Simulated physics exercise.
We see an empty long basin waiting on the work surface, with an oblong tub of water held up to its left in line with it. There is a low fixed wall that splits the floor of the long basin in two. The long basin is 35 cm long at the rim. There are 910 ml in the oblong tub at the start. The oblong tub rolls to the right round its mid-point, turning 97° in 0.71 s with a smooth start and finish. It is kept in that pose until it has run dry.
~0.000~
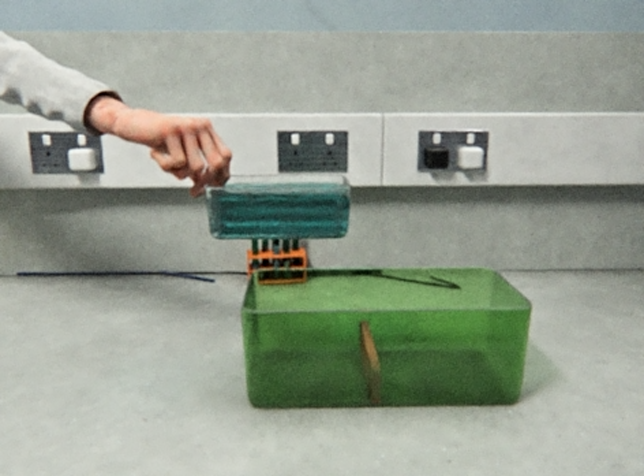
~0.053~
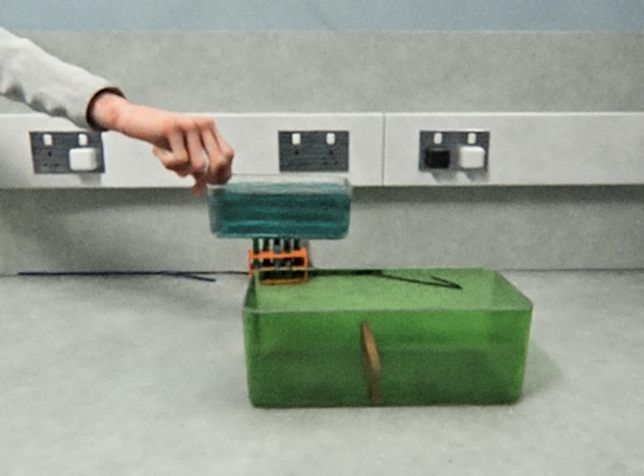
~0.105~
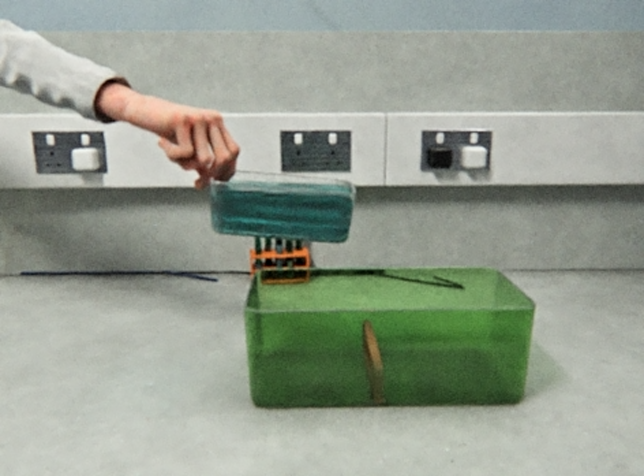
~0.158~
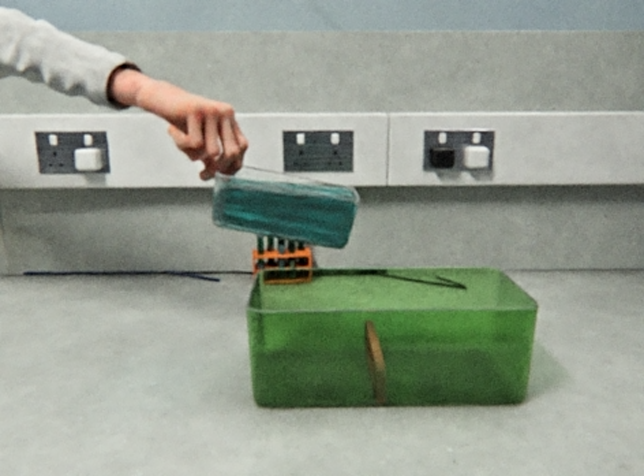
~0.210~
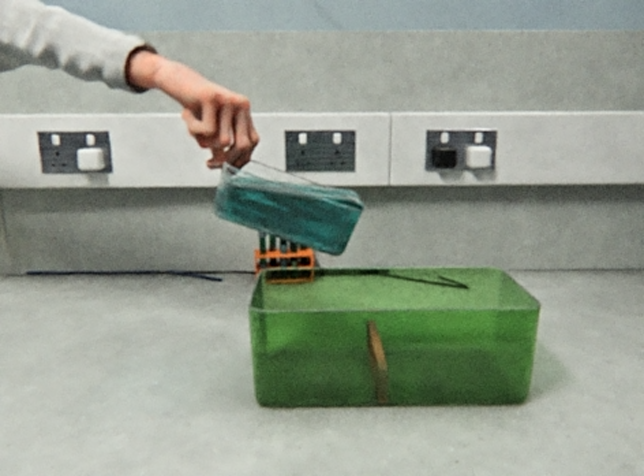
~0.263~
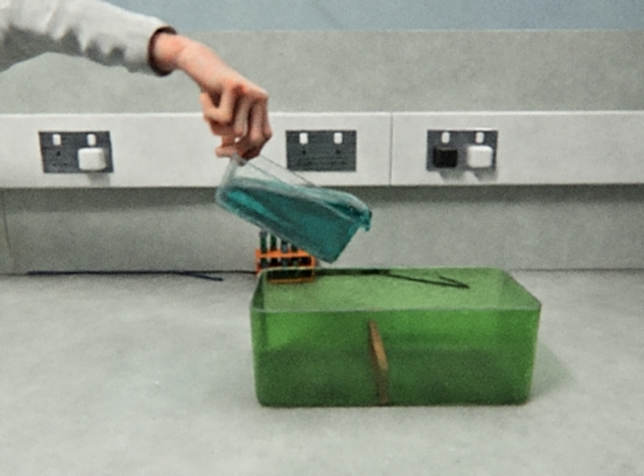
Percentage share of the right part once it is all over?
71 per cent.
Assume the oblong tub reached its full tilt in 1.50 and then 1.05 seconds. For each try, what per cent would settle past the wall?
In order, 75 and 75 per cent.
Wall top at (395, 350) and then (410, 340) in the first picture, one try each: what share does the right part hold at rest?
The first gives near 40 per cent and the second near 10 per cent.
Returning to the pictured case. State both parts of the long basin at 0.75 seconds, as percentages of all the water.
Lab note: Left near 22, right near 72.
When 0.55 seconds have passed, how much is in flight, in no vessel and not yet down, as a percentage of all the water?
Estimate: Some 28 % of the total.
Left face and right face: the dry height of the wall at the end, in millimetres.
Left roughly 38 mm; right roughly 24 mm.
After 0.55 s the tilt is 85° and 14 per cent is still to pour, 6 is left of the wall and 52 right of it.
After 0.75 s the tilt is 97° and 2 per cent is still to pour, 22 is left of the wall and 72 right of it.
After 0.97 s the tilt is 97° and 1 per cent is still to pour, 25 is left of the wall and 72 right of it.
After 1.21 s the tilt is 97° and 0 per cent is still to pour, 27 is left of the wall and 71 right of it.
In the end 27 per cent lies left of the wall, 71 right of it and 2 outside.
